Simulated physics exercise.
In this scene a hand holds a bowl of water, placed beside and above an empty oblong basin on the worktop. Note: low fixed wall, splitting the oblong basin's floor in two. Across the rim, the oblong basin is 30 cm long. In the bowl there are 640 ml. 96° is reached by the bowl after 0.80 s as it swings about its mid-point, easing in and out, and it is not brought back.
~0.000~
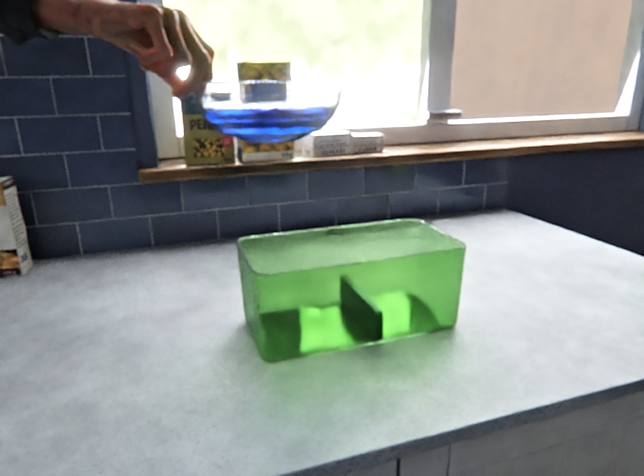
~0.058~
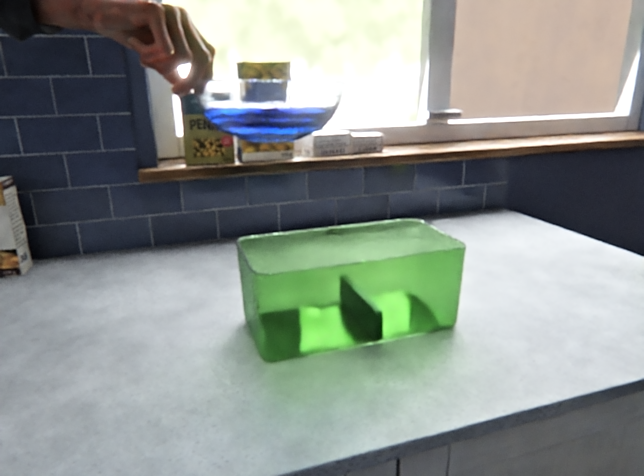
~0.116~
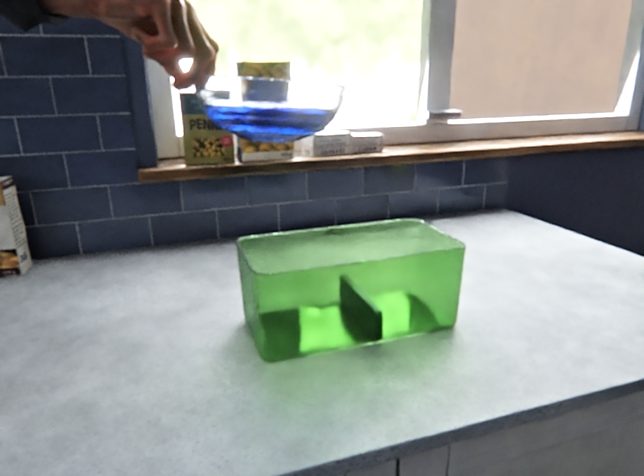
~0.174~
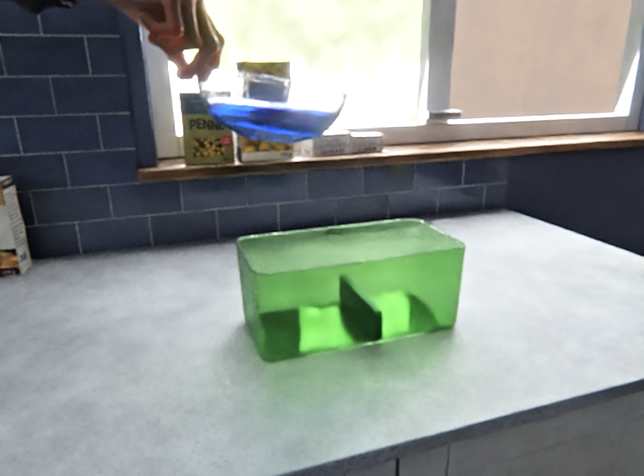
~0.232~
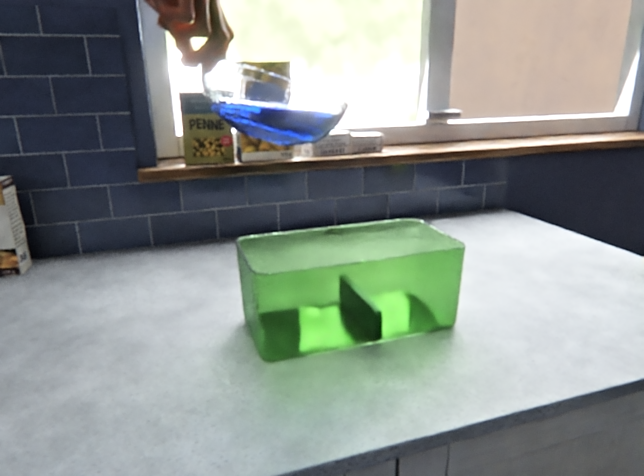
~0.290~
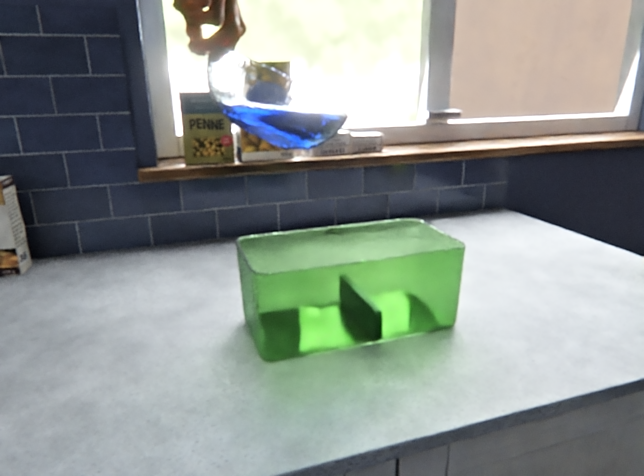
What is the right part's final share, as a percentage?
About 66 per cent.
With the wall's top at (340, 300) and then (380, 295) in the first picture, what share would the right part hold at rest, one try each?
The first gives near 80 per cent and the second near 40 per cent.
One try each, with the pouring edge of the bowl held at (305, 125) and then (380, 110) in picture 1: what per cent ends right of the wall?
About 15 %, then about 85 %.
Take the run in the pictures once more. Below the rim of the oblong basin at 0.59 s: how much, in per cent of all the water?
30 %, roughly.
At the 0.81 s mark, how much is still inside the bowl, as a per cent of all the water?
About 1 % is still there.
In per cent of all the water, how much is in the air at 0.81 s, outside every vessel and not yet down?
7 in a hundred, give or take.
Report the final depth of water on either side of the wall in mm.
Some 8 mm on the left and some 22 mm on the right.
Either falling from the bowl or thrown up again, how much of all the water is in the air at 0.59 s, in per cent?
Near 52 per cent of it all.
After 0.59 s the tilt is 81° and 16 per cent is still to pour, 0 is left of the wall and 31 right of it.
After 0.81 s the tilt is 96° and 1 per cent is still to pour, 24 is left of the wall and 68 right of it.
After 1.05 s the tilt is 96° and 0 per cent is still to pour, 32 is left of the wall and 66 right of it.
After 1.30 s the tilt is 96° and 0 per cent is still to pour, 32 is left of the wall and 66 right of it.
In the end 32 per cent lies left of the wall, 66 right of it and 2 outside.
